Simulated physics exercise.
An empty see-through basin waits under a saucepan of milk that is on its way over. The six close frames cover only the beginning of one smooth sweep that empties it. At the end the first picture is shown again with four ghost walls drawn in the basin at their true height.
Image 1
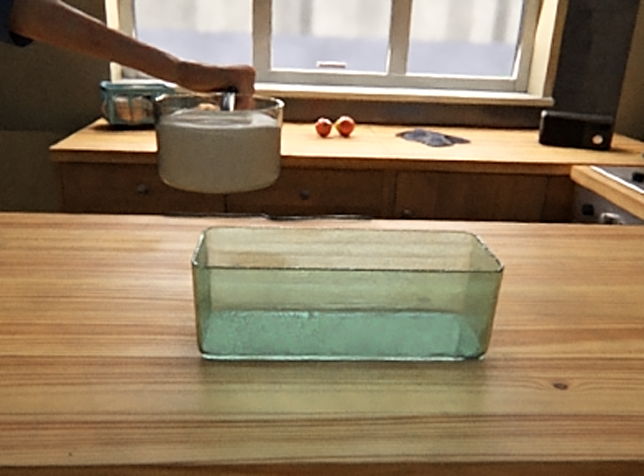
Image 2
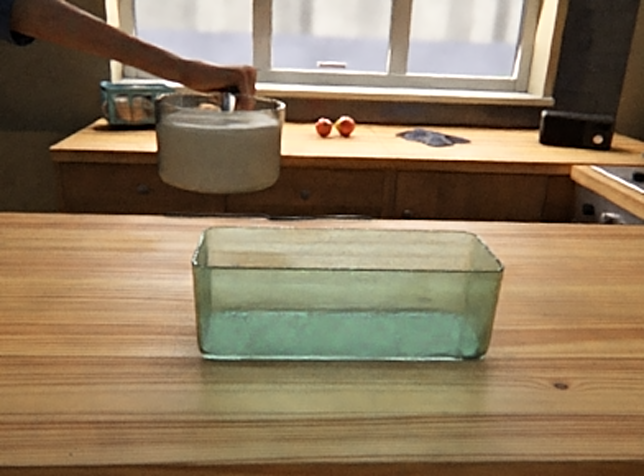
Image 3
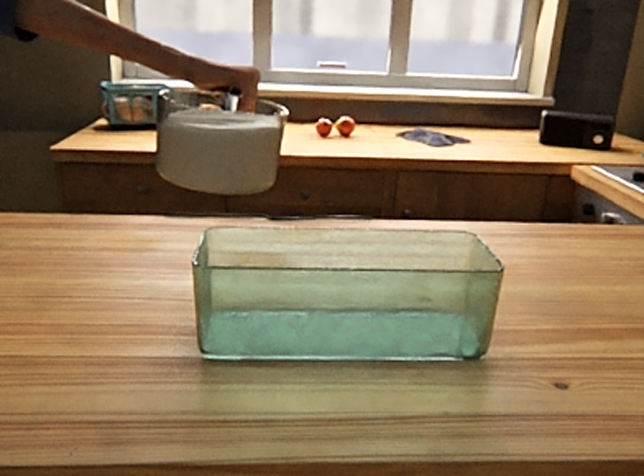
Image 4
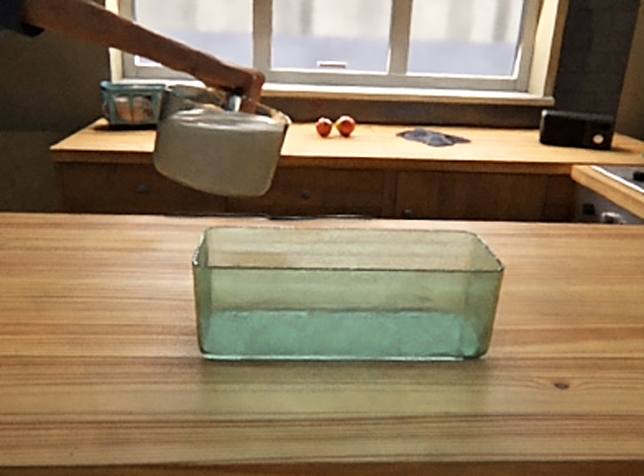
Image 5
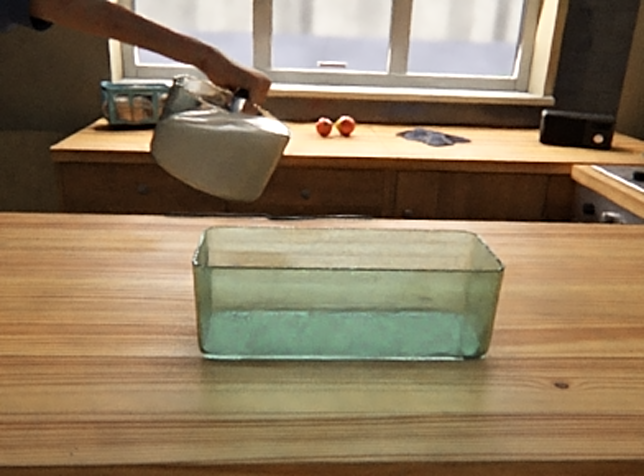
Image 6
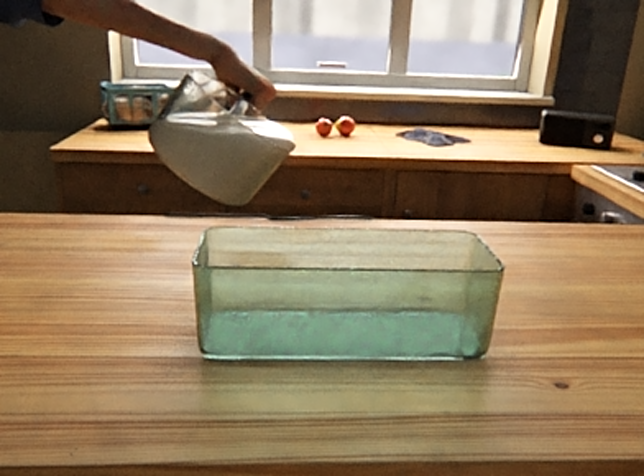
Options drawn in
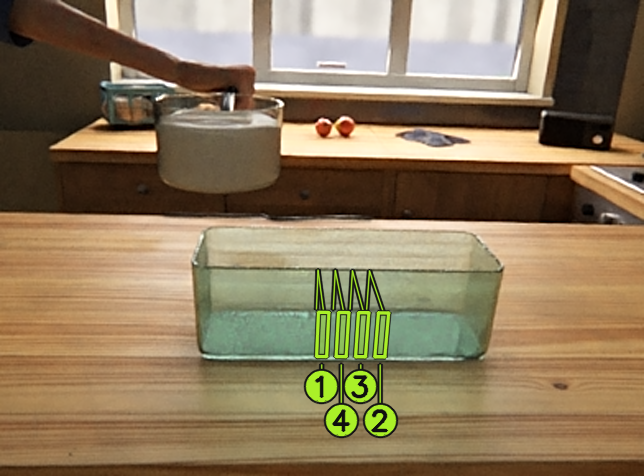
The clip shows a hand holding a clear saucepan of milk above and to the left of a see-through rectangular basin on a wooden counter, first keeping it upright, then tilting it steadily to the right until milk reaches over the lip.
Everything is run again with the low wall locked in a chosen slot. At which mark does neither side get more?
1 works best here.
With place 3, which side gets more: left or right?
The left side.
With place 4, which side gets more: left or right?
The left one.
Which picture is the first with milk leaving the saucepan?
In picture 6.
In lime, 1 at (321, 364); 2 at (380, 364); 3 at (360, 364); 4 at (341, 364).
With 1, about 48 % ends left of the wall and 51 % right of it.
With 2, about 87 % ends left of the wall and 7 % right of it; 6 % is lost outside.
With 3, about 93 % ends left of the wall and 4 % right of it; 3 % is lost outside.
With 4, about 75 % ends left of the wall and 17 % right of it; 8 % is lost outside.
